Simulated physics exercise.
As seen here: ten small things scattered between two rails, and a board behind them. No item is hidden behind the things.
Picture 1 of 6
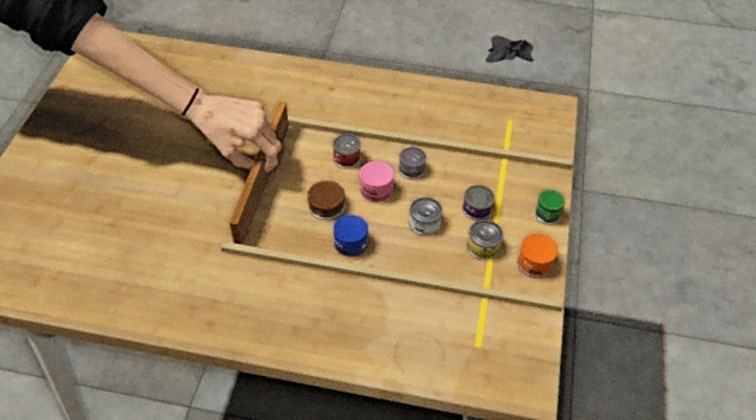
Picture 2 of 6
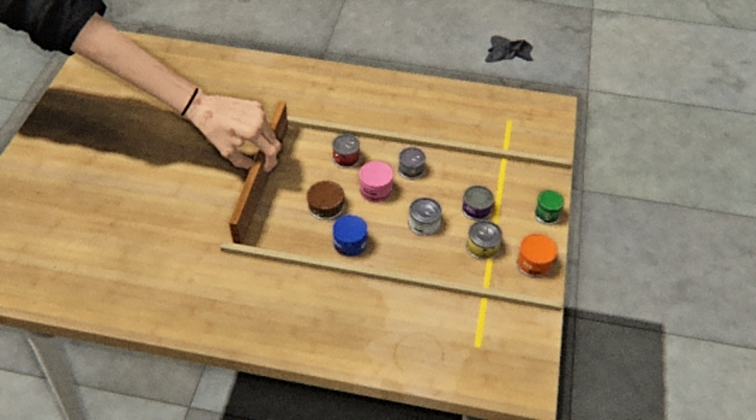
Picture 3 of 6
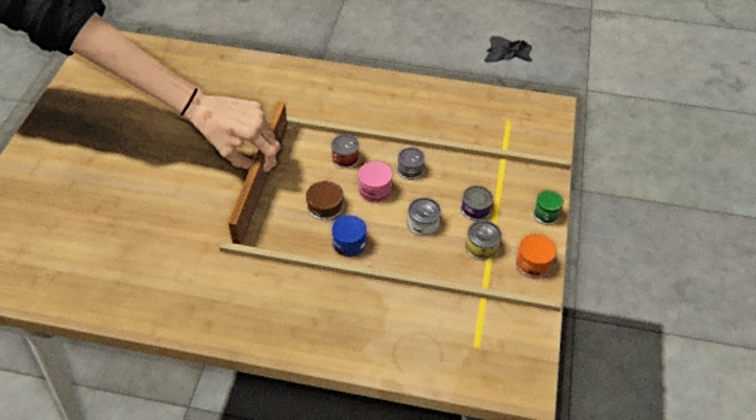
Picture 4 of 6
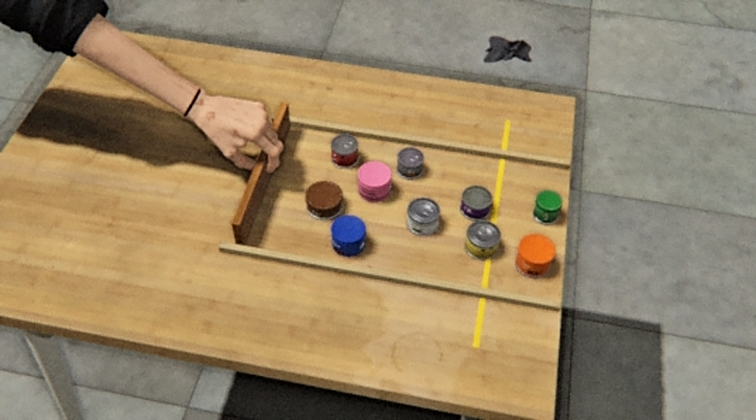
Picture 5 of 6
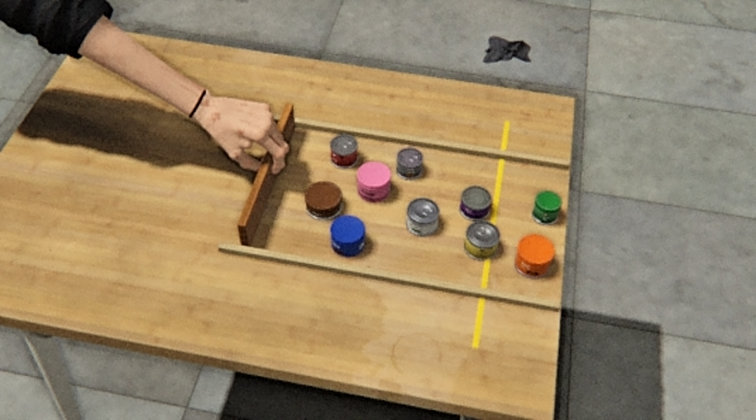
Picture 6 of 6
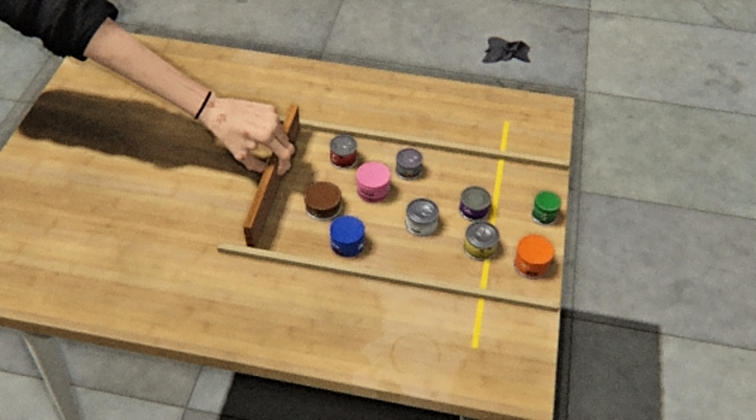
A hand held a wooden board upright behind ten small, colorful tins and pots scattered between two rails on a table, then slid it slightly to the right while the containers stayed practically still.
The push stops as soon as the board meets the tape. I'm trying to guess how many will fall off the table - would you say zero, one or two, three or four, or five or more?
I predict exactly one or two will slip off.
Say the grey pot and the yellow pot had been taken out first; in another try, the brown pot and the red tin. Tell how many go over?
Try one: 1; try two: 0.
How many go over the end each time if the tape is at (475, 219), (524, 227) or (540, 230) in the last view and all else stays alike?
It would be 0, 5 and 6.
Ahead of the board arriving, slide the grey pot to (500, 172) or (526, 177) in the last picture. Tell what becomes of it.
One after the other: It keeps its spot; it keeps its spot.
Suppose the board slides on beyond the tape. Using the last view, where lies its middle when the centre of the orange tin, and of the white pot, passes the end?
I'd say about (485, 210) for the first one and about (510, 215) for the second.
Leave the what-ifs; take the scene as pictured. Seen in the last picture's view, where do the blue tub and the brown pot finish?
The first near (504, 265), the second near (510, 231).
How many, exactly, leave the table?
Exactly 2.
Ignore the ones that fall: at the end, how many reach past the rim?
My count gives 0.
Early on, none off yet; green tin at rest near (546, 208); orange tin at rest near (534, 257); yellow pot at rest near (481, 241).
A while later, none off yet; green tin at rest near (546, 208); orange tin at rest near (534, 257); yellow pot travelled a little near (494, 247).
Finally, the number that fall off is one or two; lost, orange tin and green tin.
